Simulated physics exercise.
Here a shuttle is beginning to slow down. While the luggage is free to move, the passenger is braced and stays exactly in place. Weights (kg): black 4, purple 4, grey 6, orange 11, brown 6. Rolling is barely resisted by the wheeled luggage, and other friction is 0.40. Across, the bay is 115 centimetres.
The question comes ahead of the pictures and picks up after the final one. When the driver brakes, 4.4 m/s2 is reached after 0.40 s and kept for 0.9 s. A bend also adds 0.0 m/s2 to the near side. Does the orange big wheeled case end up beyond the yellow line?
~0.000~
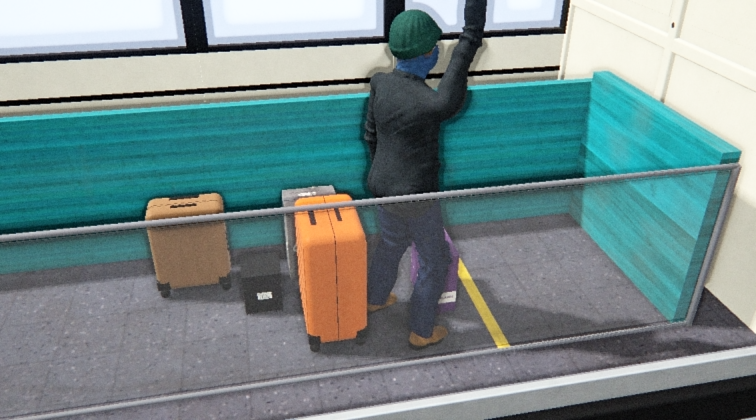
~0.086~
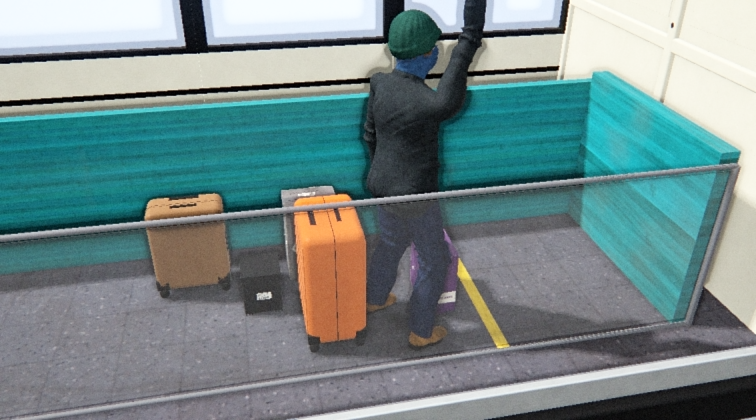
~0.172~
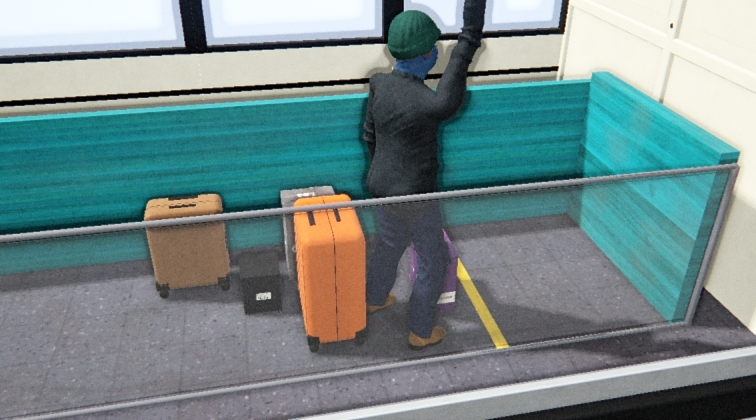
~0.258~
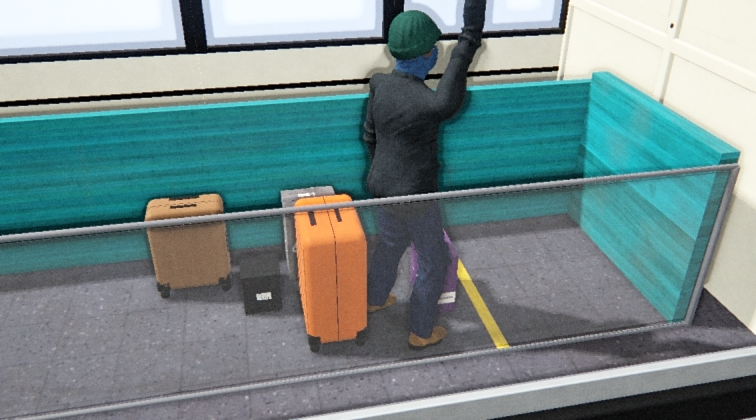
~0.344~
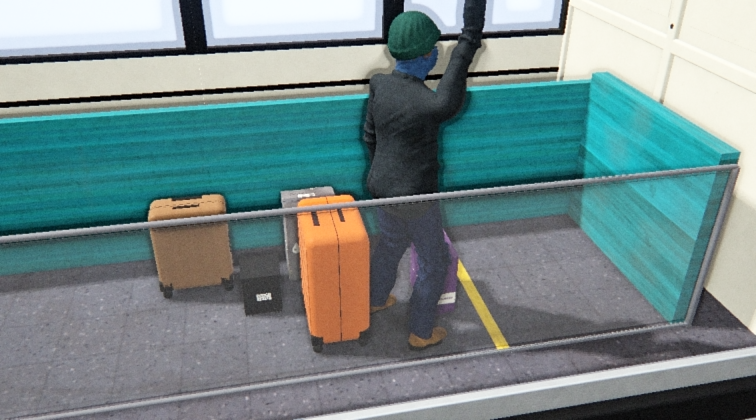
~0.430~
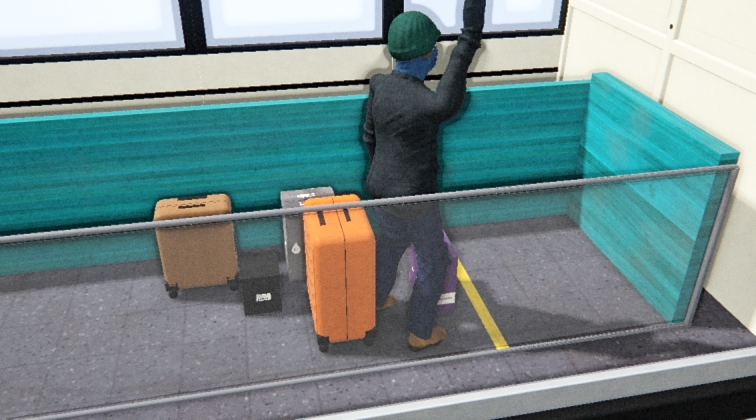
It stays behind the line.
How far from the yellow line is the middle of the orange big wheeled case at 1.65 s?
Short by some 60 cm.
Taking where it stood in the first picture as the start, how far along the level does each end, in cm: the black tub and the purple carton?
The black tub has moved 45 and the purple carton 45.
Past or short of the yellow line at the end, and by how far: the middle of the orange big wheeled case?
Some 60 cm short of it.
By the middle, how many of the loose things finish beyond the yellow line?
Total: 3.
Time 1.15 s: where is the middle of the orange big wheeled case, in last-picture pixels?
(370, 284).
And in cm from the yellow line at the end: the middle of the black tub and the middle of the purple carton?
So the black tub stops 70 centimetres short while the purple carton finishes 20 centimetres past.
After 0.75 s the orange big wheeled case is 67 cm short of the yellow line, tilted 0°, near (357, 280) in the last picture's view; the black tub 110 cm short of the yellow line, tilted 0°.
After 1.15 s the orange big wheeled case is 62 cm short of the yellow line, tilted 0°, near (370, 284) in the last picture's view; the black tub 95 cm short of the yellow line, tilted 0°.
After 1.65 s the orange big wheeled case is 61 cm short of the yellow line, tilted 0°, near (371, 281) in the last picture's view.
At rest, 2.8 s, black tub stops short of the yellow line; purple carton crosses the yellow line; grey pack crosses the yellow line; orange big wheeled case stops short of the yellow line; brown small wheeled case crosses the yellow line.
